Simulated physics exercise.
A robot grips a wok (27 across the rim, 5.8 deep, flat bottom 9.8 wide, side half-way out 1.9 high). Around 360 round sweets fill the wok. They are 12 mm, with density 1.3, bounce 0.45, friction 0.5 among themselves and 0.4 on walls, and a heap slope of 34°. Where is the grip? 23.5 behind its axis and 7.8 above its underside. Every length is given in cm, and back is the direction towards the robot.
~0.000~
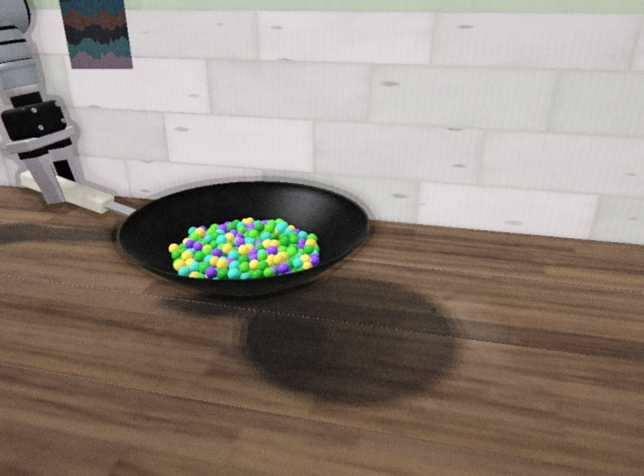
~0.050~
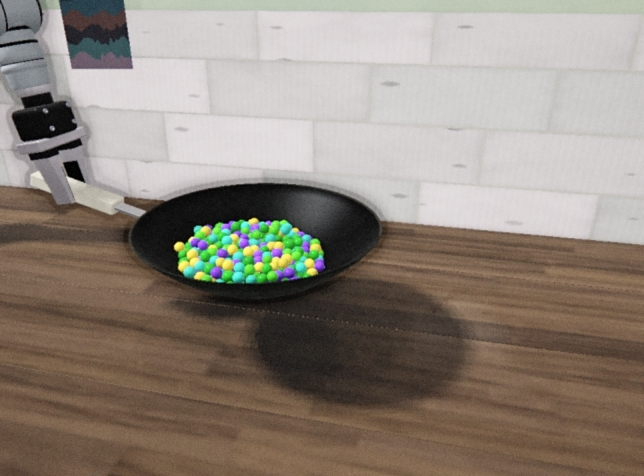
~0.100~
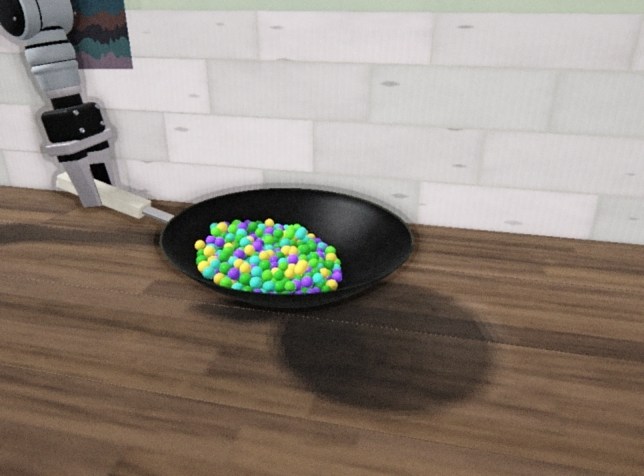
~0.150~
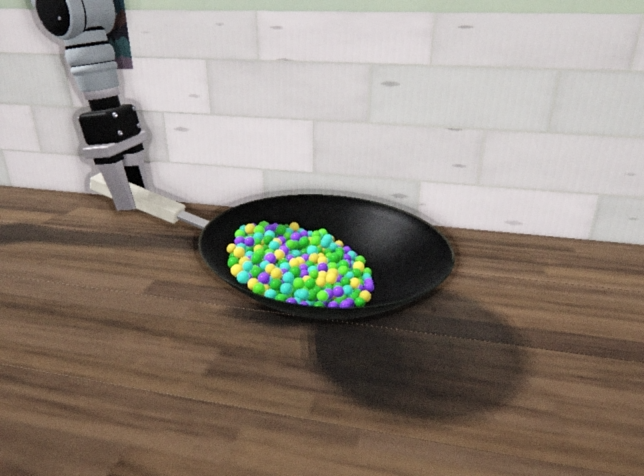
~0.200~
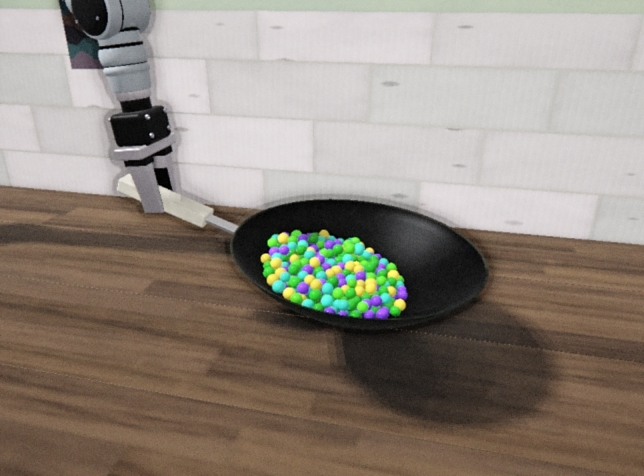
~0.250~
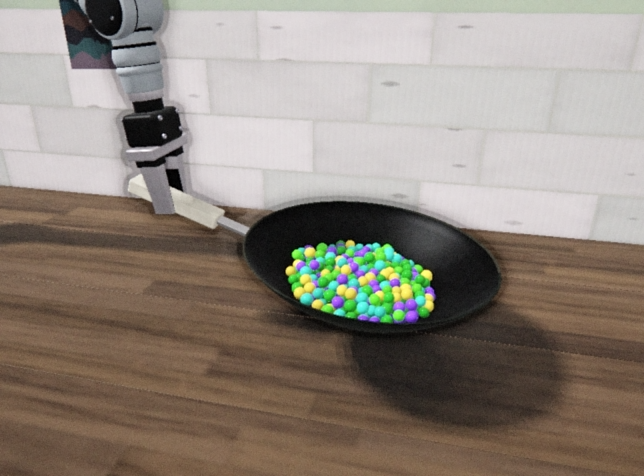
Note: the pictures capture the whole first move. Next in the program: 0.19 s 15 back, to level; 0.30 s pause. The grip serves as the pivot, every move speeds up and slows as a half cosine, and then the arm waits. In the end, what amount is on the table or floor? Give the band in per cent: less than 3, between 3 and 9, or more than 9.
Between 3 and 9 per cent.
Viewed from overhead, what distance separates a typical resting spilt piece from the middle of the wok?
Estimate: Near 16 cm.
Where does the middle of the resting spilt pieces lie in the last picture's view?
It ends up around (351, 340).
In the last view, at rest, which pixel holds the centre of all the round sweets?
Resting centre, last frame: Approx. (230, 249) px.
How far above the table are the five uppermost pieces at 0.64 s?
Estimate above table: About 15 centimetres.
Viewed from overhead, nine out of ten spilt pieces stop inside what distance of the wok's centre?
That distance is around 25 cm.
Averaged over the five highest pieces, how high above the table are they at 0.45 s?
I'd say close to 21 cm on average.
After 0.45 s, level, highest piece 22 above the table; 331 in the wok, 31 in flight or on a rim.
After 0.64 s, level, highest piece 16 above the table; 344 in the wok, 10 on the table or floor, 8 in flight or on a rim.
After 0.94 s, level, highest piece 13 above the table; 344 in the wok, 18 on the table or floor.
After 1.99 s, level, highest piece 13 above the table; 344 in the wok, 18 on the table or floor.
At rest, 344 in the wok, 18 on the table or floor. That is 5 % on the table or floor.
